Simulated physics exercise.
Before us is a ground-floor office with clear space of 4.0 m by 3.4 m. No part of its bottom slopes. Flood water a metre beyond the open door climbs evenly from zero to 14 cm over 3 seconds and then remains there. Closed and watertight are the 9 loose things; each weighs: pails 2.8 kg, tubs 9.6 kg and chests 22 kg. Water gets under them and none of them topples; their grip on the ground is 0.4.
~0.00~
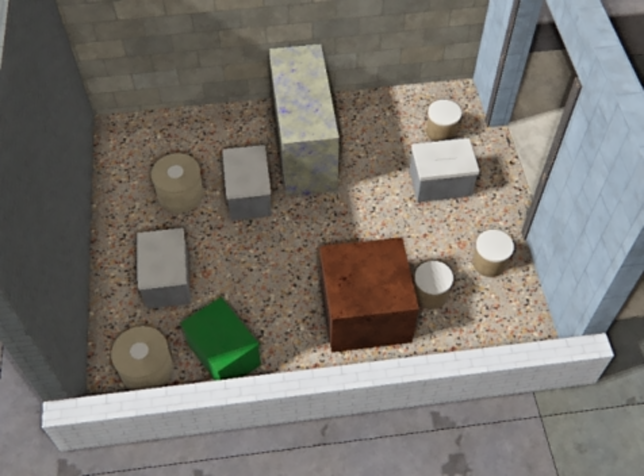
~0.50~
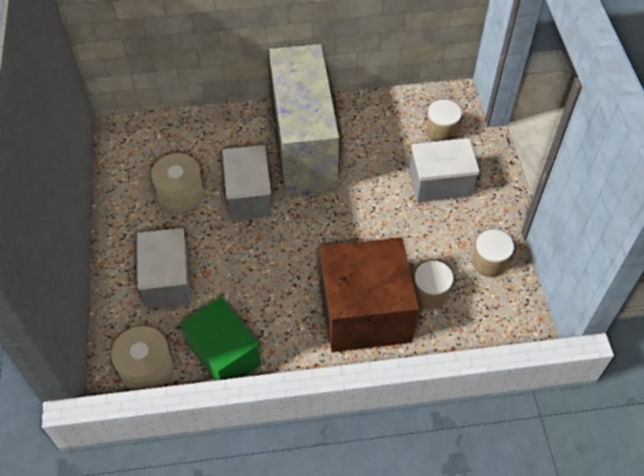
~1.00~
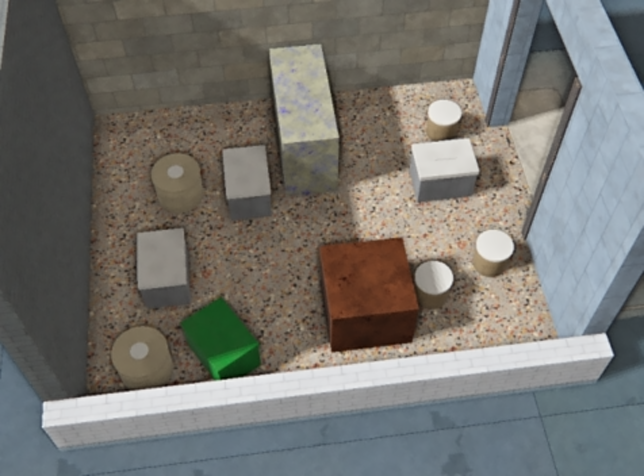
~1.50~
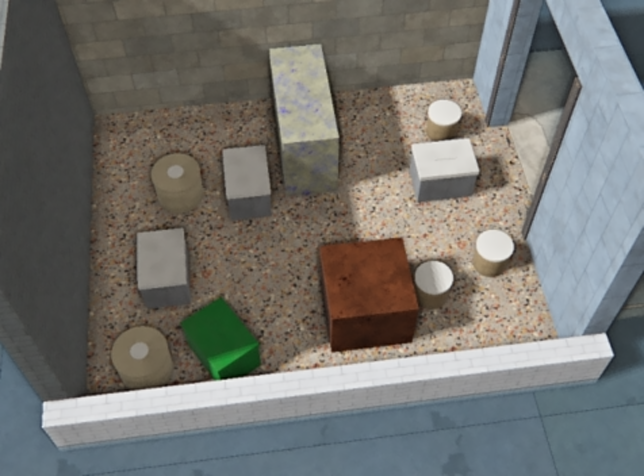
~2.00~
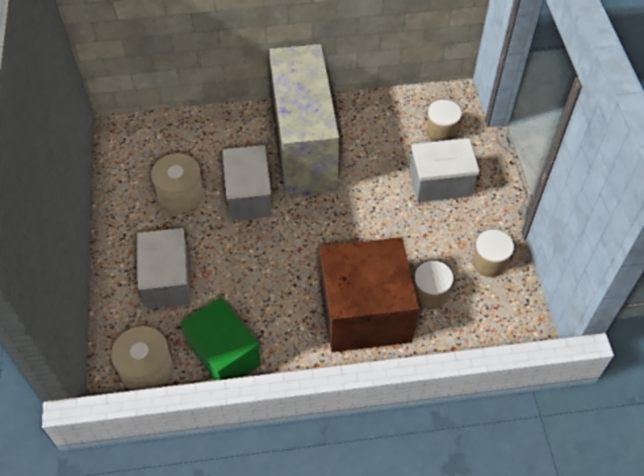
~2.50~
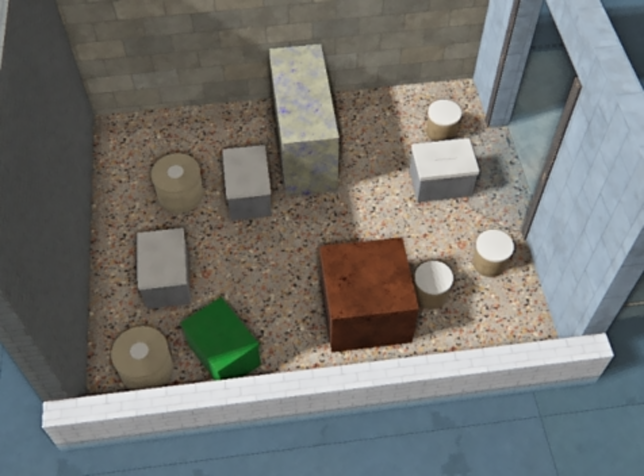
In a walled room, bluish water covers the ground outside while the furniture stays still.
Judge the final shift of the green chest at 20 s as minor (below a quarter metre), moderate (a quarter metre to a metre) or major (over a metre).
It is going to make a small trip.
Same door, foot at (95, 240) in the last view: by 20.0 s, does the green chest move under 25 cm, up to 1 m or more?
The green chest goes a bit.
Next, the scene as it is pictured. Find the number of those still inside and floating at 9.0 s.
Answer: 3.
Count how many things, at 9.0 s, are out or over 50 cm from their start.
At that time I count 3.
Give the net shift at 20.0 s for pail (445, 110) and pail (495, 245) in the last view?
They've ended up 400 cm and 30 cm away, in that order.
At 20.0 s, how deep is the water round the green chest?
Depth: About 13 cm.
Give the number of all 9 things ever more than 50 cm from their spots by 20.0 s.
Total: 8.
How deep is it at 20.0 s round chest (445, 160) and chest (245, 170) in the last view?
I'd estimate 11 cm for the first and 12 cm for the second.
After 4.0 s the green chest is near (219, 333), 0.0 m from its start, aground; 0 afloat.
After 9.0 s the green chest is near (219, 333), 0.0 m from its start, aground; 3 afloat.
After 16.0 s the green chest is near (223, 331), 0.0 m from its start, afloat; 8 afloat.
After 20.0 s the green chest is near (216, 278), 0.5 m from its start, afloat; 9 afloat.
